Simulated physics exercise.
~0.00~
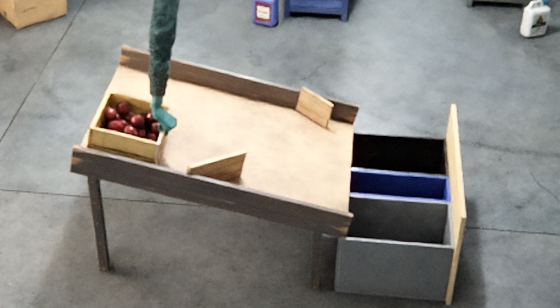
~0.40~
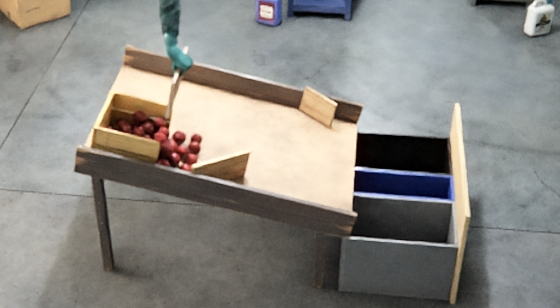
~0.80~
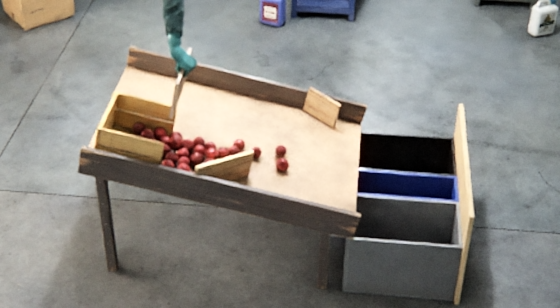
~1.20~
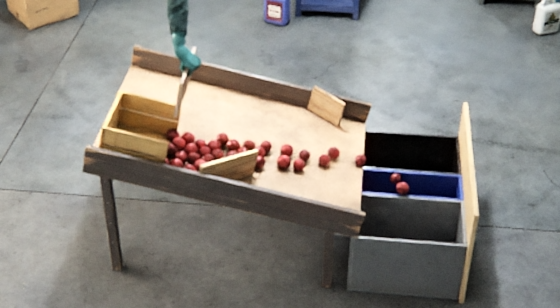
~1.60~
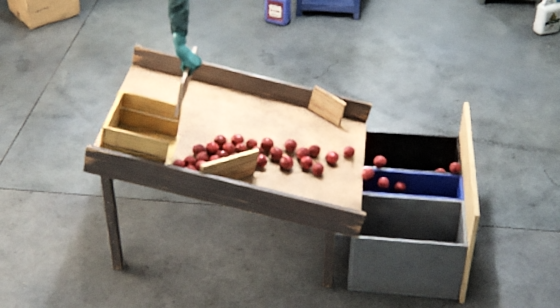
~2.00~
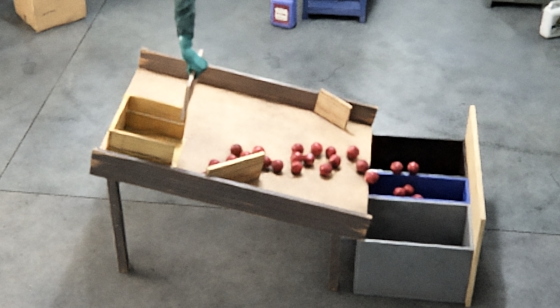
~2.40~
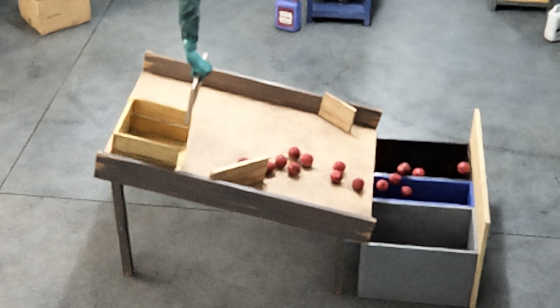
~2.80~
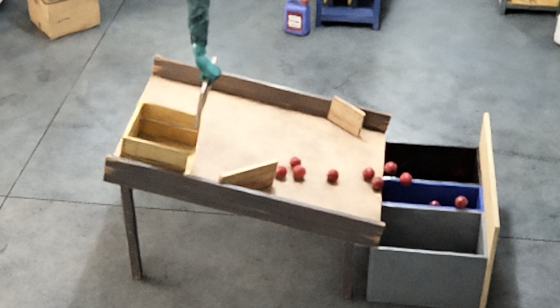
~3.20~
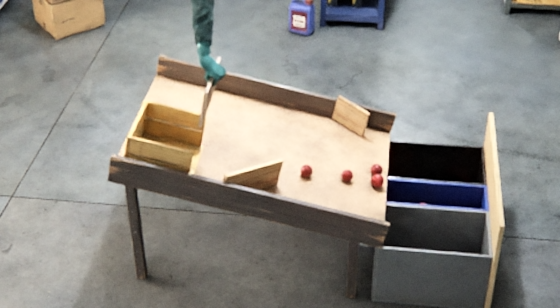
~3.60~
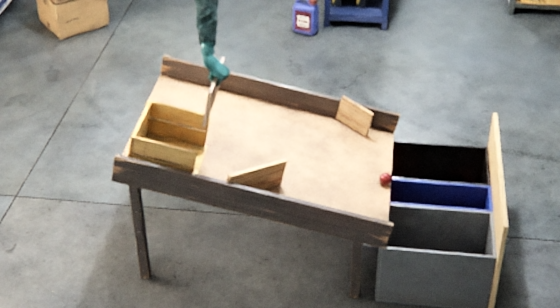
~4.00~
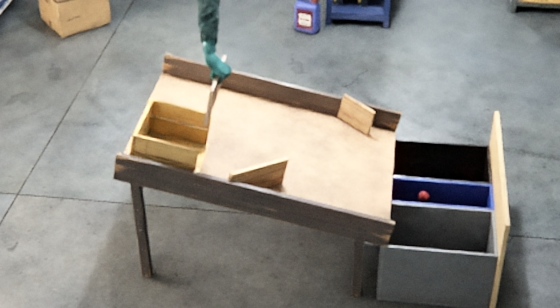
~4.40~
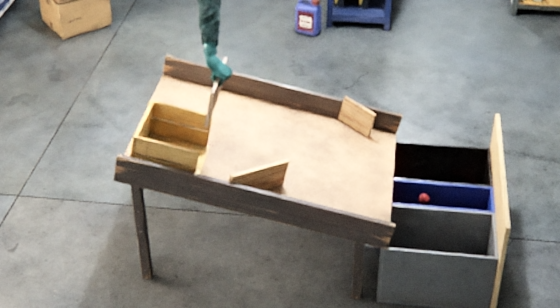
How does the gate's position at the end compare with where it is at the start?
At the start the gate is down at the open side of the wooden pen, with the gloved hand reaching low to it. At the end the hand holds it raised, leaning, up and clear of the pen's opening.
